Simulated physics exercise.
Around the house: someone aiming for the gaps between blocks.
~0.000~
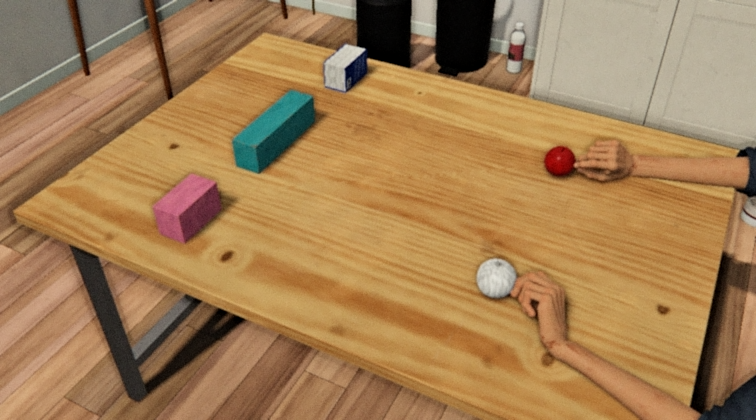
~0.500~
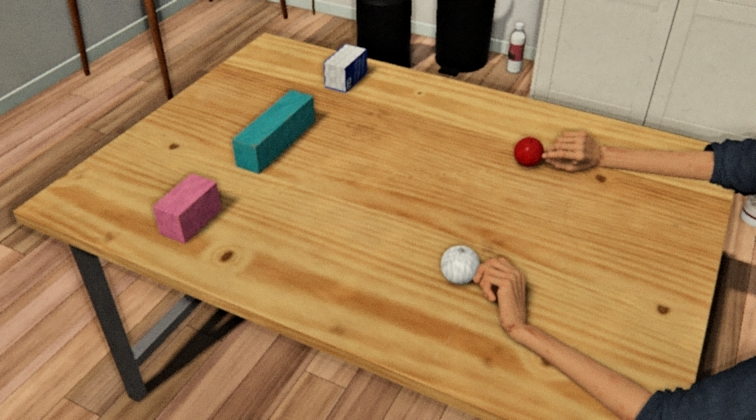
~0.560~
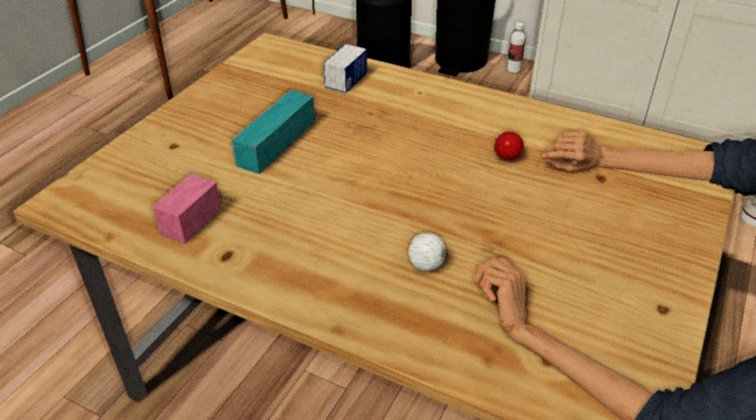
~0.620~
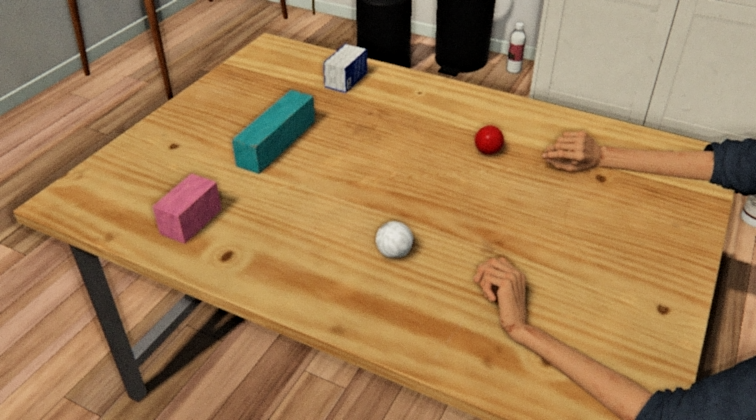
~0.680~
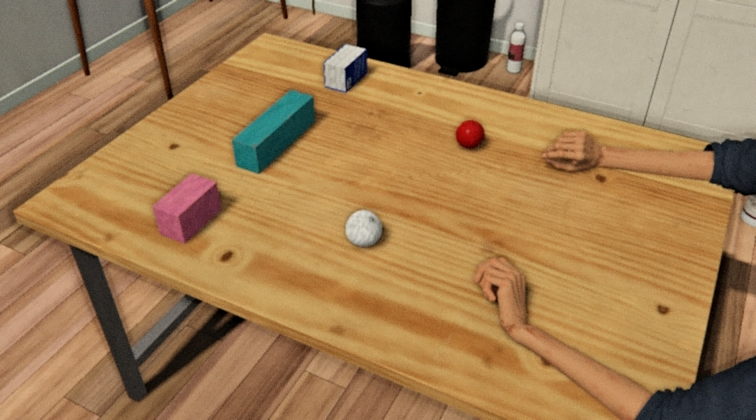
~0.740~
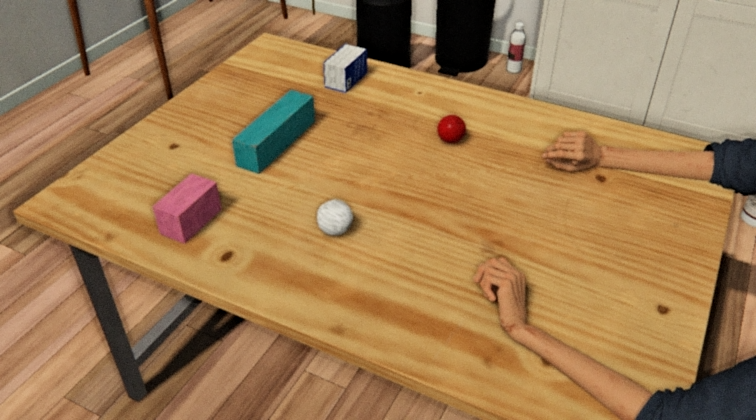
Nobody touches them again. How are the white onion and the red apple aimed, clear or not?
As it turns out, the white onion rolls through, the red apple rolls through.
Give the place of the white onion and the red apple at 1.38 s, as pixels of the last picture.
First (85, 129), then (283, 79).
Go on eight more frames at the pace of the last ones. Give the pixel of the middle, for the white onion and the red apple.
Near (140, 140) and (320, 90).
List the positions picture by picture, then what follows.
In the first picture, white onion (496, 278) under the hand; red apple (560, 161) under the hand; blue book (346, 68).
In the second picture, white onion (460, 265); red apple (529, 152).
In the third picture, white onion (427, 252); red apple (509, 146).
In the fourth picture, white onion (394, 240); red apple (489, 140).
In the fifth picture, white onion (364, 229); red apple (470, 135).
In the sixth picture, white onion (335, 218); red apple (452, 129); turquoise block (276, 130).
After 1.38 s, white onion heading on near (85, 130); red apple heading on near (283, 79).
By the end (2.3 s), the white onion passes through its gap; the red apple passes through its gap.
